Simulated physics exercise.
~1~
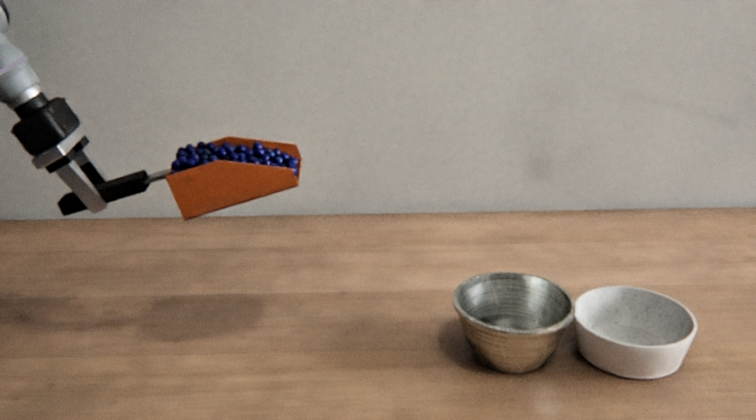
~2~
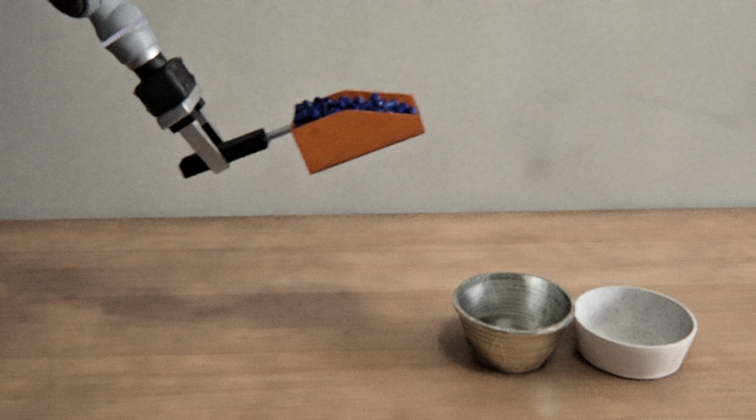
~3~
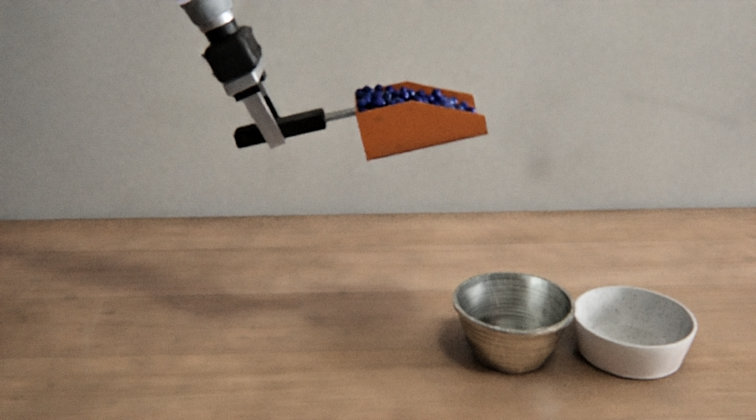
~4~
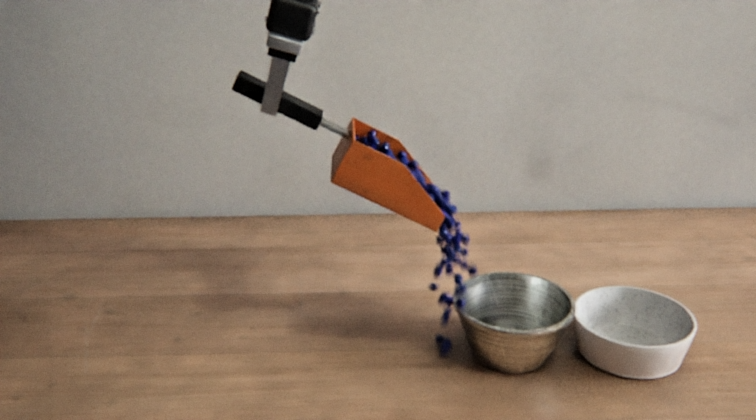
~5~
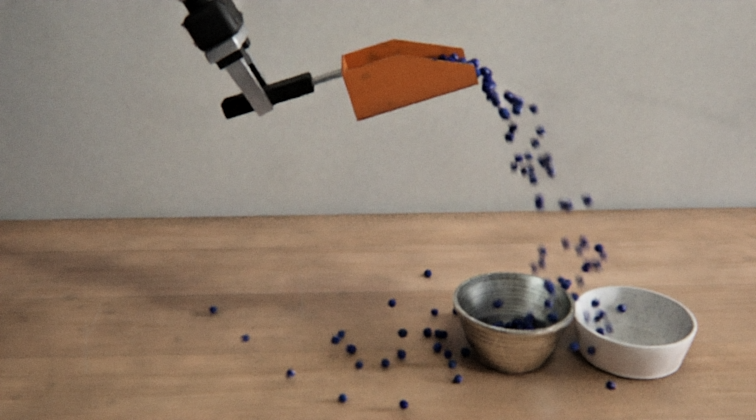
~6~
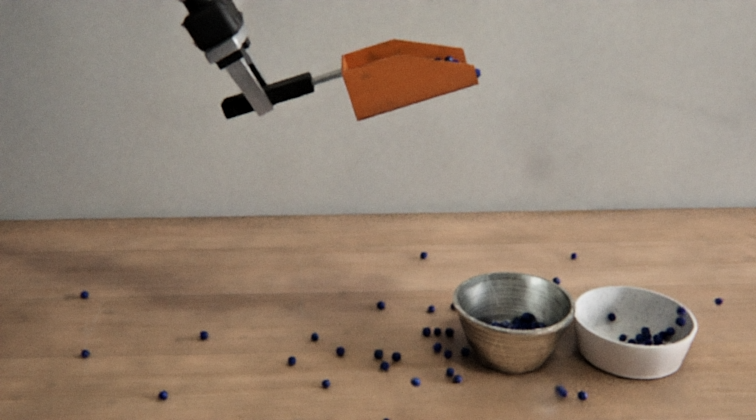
Blue beads pouring from an orange scoop on a robot arm, some landing in two bowls and others scattering across the table.
